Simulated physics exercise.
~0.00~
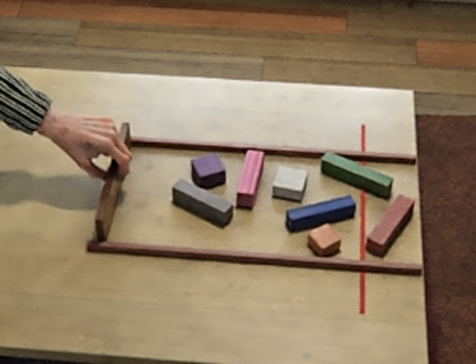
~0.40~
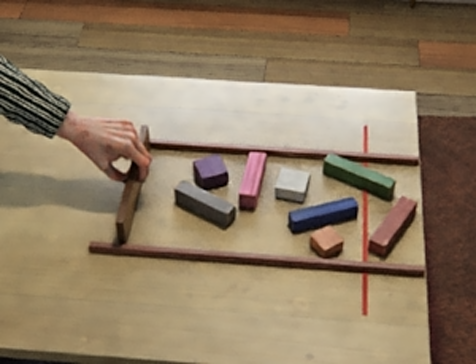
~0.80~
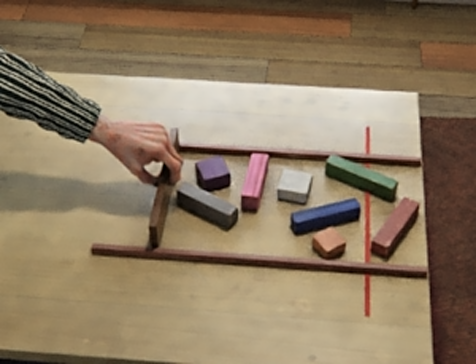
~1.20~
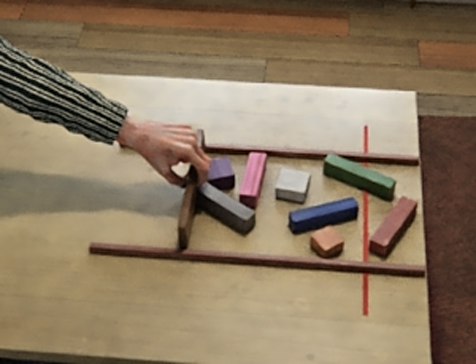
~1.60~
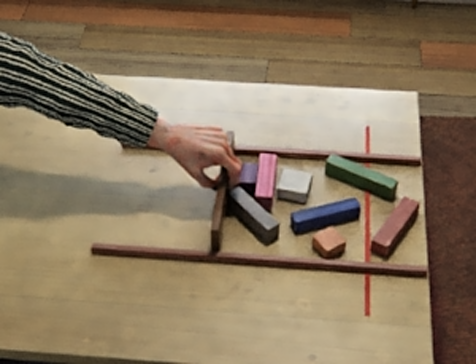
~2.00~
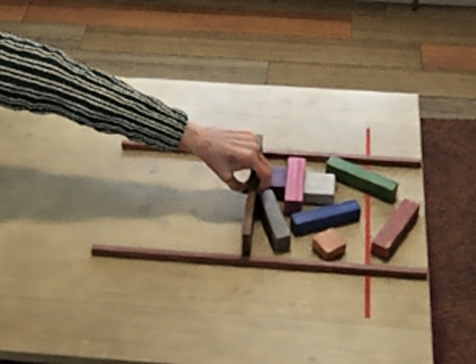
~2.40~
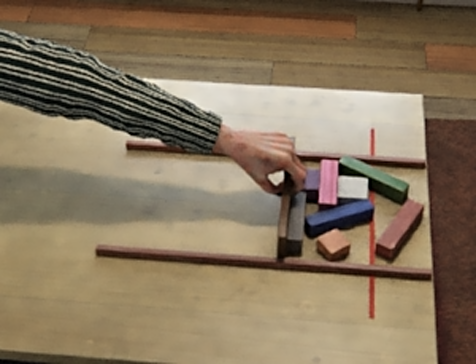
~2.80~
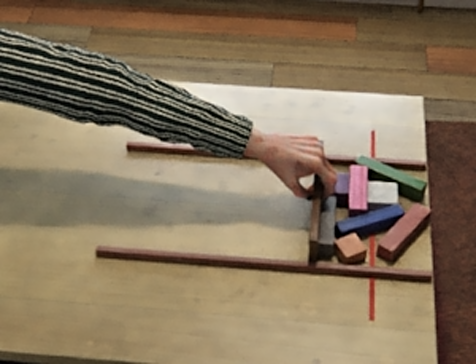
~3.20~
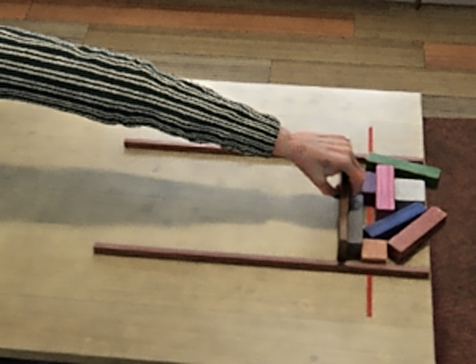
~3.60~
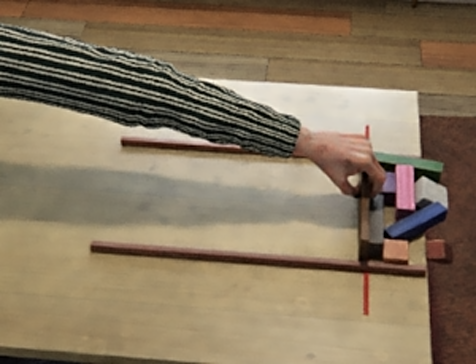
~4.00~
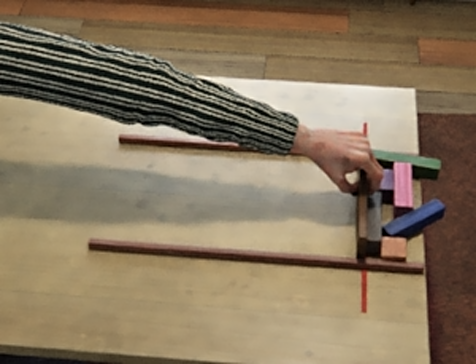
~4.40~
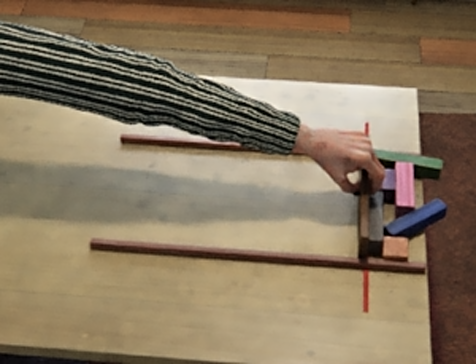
At the start, a hand in a striped sleeve holds an upright wooden board at the left of a channel between two rails, with coloured bars and blocks lying loose toward the table's right end. The hand slides the board right, and it meets the grey bar and purple block, then gathers the pink bar and white block. The bunch packs together and presses the green, blue, orange and red pieces toward the edge. As the board reaches the red tape, the red bar swings round and tips off, and the white block goes too. The board stops there, with the blue and green bars jutting past the edge but still on the table.
